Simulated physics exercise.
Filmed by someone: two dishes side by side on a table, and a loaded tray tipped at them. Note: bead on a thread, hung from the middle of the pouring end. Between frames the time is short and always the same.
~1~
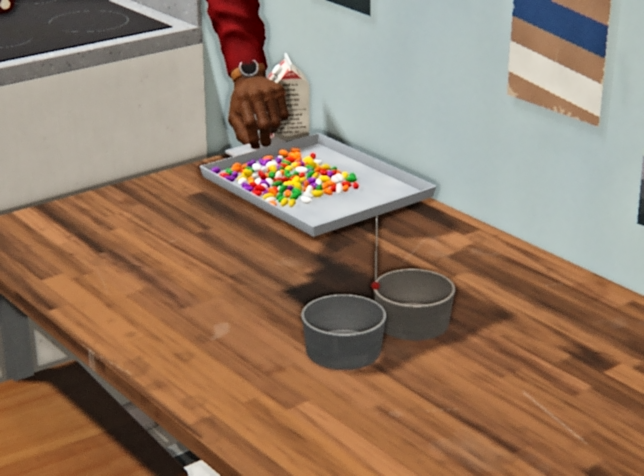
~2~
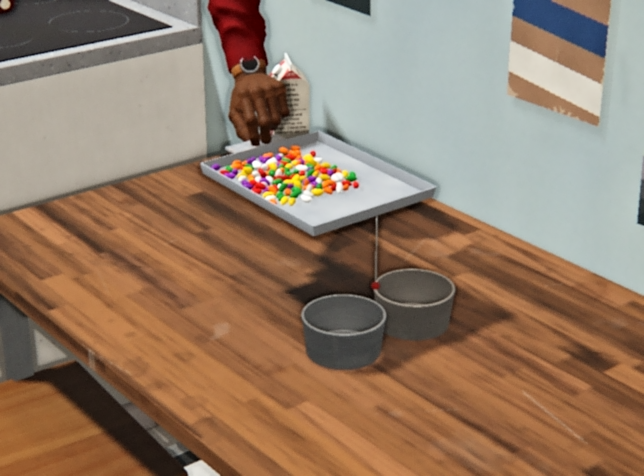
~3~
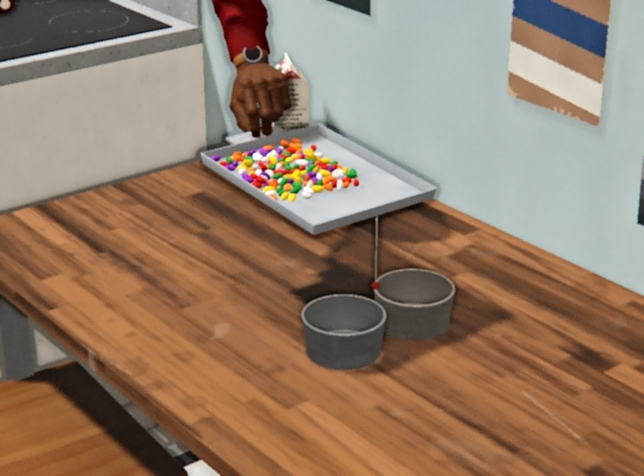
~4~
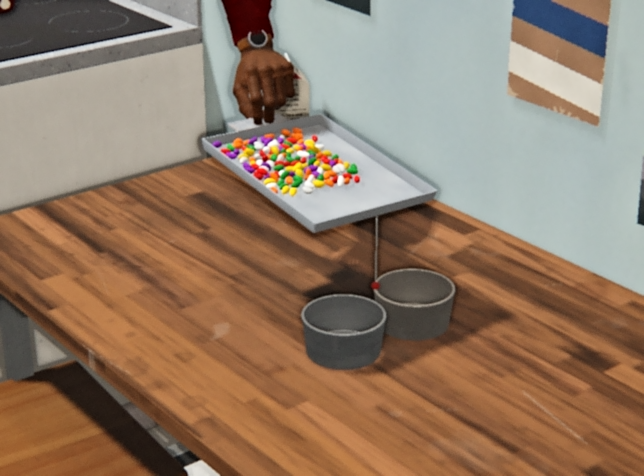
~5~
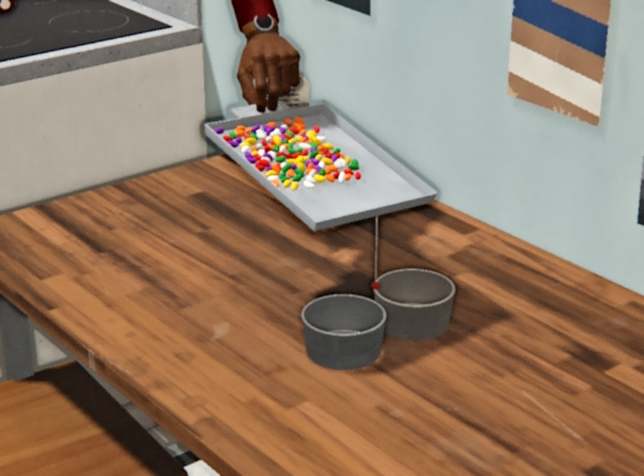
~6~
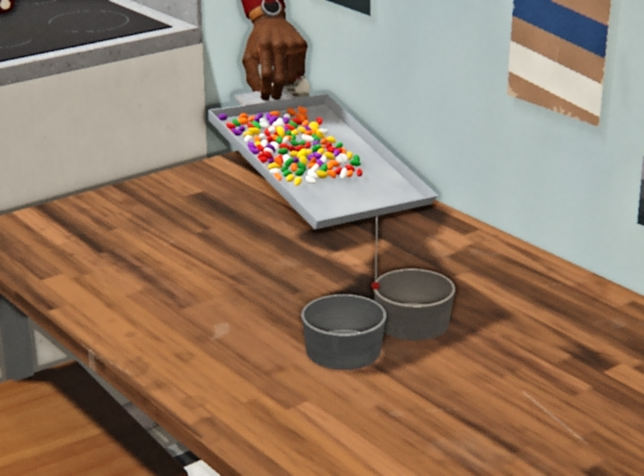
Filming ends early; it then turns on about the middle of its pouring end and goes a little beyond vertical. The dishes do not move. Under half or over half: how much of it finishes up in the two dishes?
Over half.
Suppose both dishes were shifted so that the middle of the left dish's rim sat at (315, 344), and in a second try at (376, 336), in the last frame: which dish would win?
The first time it is the dish to the right, and the second time it is the dish to the right.
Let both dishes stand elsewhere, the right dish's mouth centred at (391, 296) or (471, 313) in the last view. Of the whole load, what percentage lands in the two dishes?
Approximately 30 percent, followed by approximately 10 percent.
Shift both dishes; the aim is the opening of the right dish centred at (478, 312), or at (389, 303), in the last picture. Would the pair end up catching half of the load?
At place one the minor share; at place two the minor share.
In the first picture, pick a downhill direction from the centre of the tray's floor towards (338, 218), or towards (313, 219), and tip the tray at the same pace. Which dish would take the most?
Leftward dish on the first try, Leftward dish on the second.
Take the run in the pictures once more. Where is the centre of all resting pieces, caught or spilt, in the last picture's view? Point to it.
I'd place the middle at about (421, 322).
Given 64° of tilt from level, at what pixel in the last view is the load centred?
The middle of the pieces lands at roughly (396, 191).
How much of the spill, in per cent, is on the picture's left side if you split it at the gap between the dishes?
That's roughly 10 per cent of the pieces.
Shortly afterwards, tray tipped steeply; the bulk on the tray; only a few outside both; a little in the air.
Next, tray tipped past a quarter turn; near half on the tray; only a few in the left dish; near a quarter in the right dish; a little outside both; a little in the air.
Some moments later, tray tipped past a quarter turn; only a few in the left dish; near two thirds in the right dish; near a third outside both.
In the end, tray tipped past a quarter turn; only a few in the left dish; near two thirds in the right dish; near a third outside both.
